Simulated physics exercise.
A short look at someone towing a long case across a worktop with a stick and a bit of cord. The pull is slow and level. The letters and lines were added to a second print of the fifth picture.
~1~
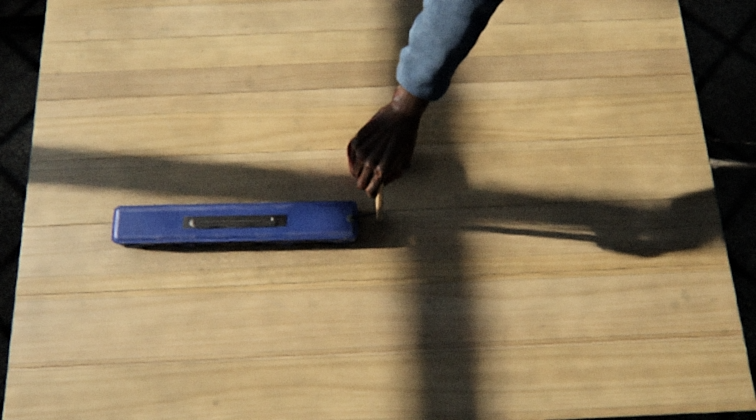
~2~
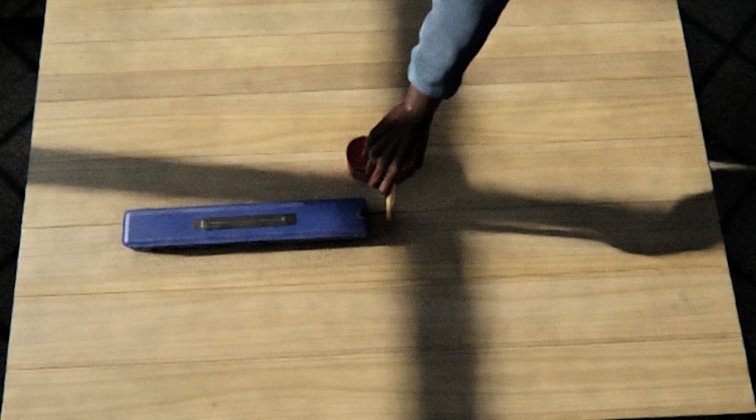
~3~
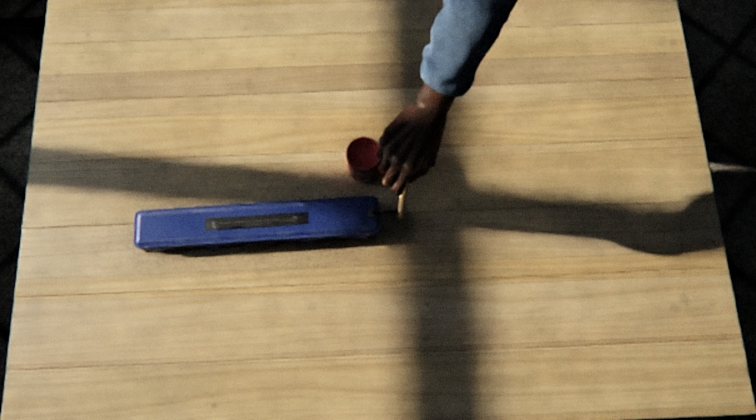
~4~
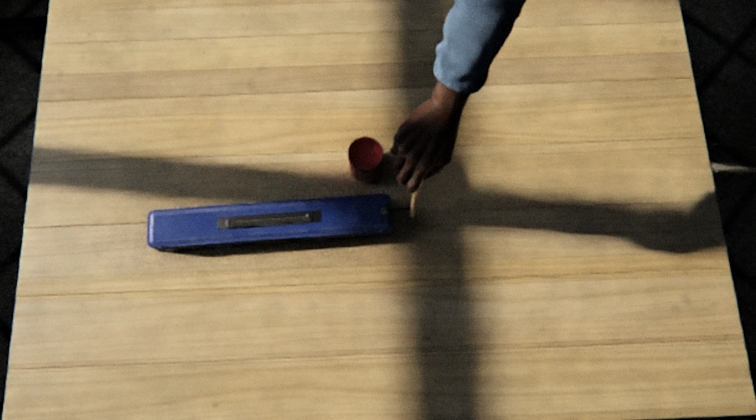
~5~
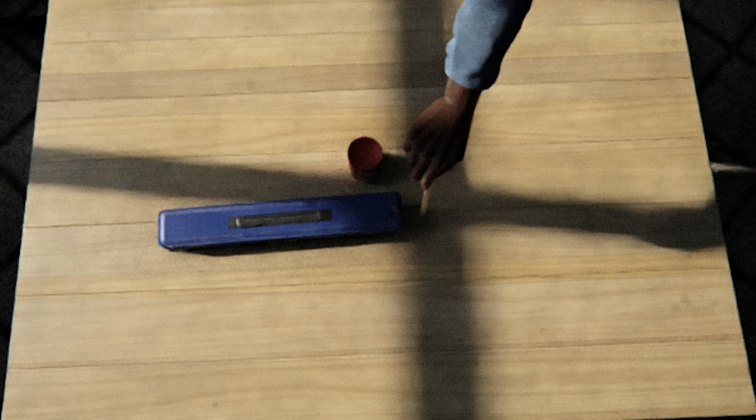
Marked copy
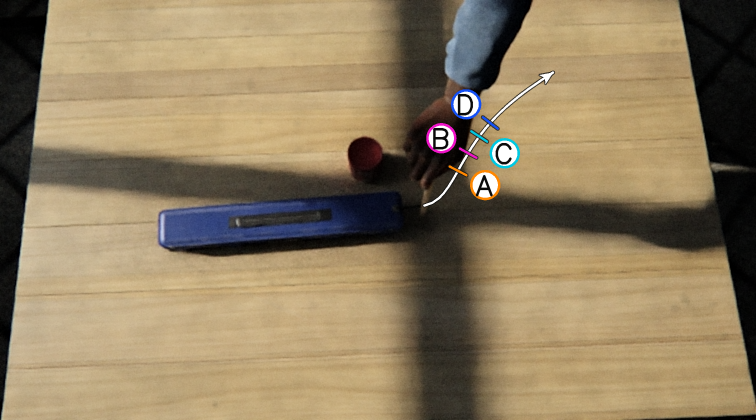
A pale wooden plank tabletop, crossed by dark shadows, is seen from above by a camera that stays still. A long blue case with a dark handle lies left of centre, while a hand in a blue sleeve reaches in from the top, holding a small stick near its right end. The hand moves slowly right, uncovering a red jar above the case, and the case slides a short way right behind it.
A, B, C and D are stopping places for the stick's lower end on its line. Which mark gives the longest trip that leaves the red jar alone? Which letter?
Stop at A.
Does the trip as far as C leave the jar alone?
For that mark, no.
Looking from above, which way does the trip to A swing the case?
Anticlockwise.
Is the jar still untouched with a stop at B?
No.
On the marked copy, A at (458, 171); B at (468, 153); C at (479, 137); D at (490, 123); the route from (424, 206) via (485, 128) to (553, 73).
Following A. Soon after the start, foot of the stick (440, 197), middle of the case (298, 216).
Later, foot of the stick (450, 185), middle of the case (310, 212).
In the end, foot of the stick (458, 171), middle of the case (321, 208); nothing has been touched.
As for the rest, B is too far, the jar has been hit; C is too far, the jar has been hit; D is too far, the jar has been hit.
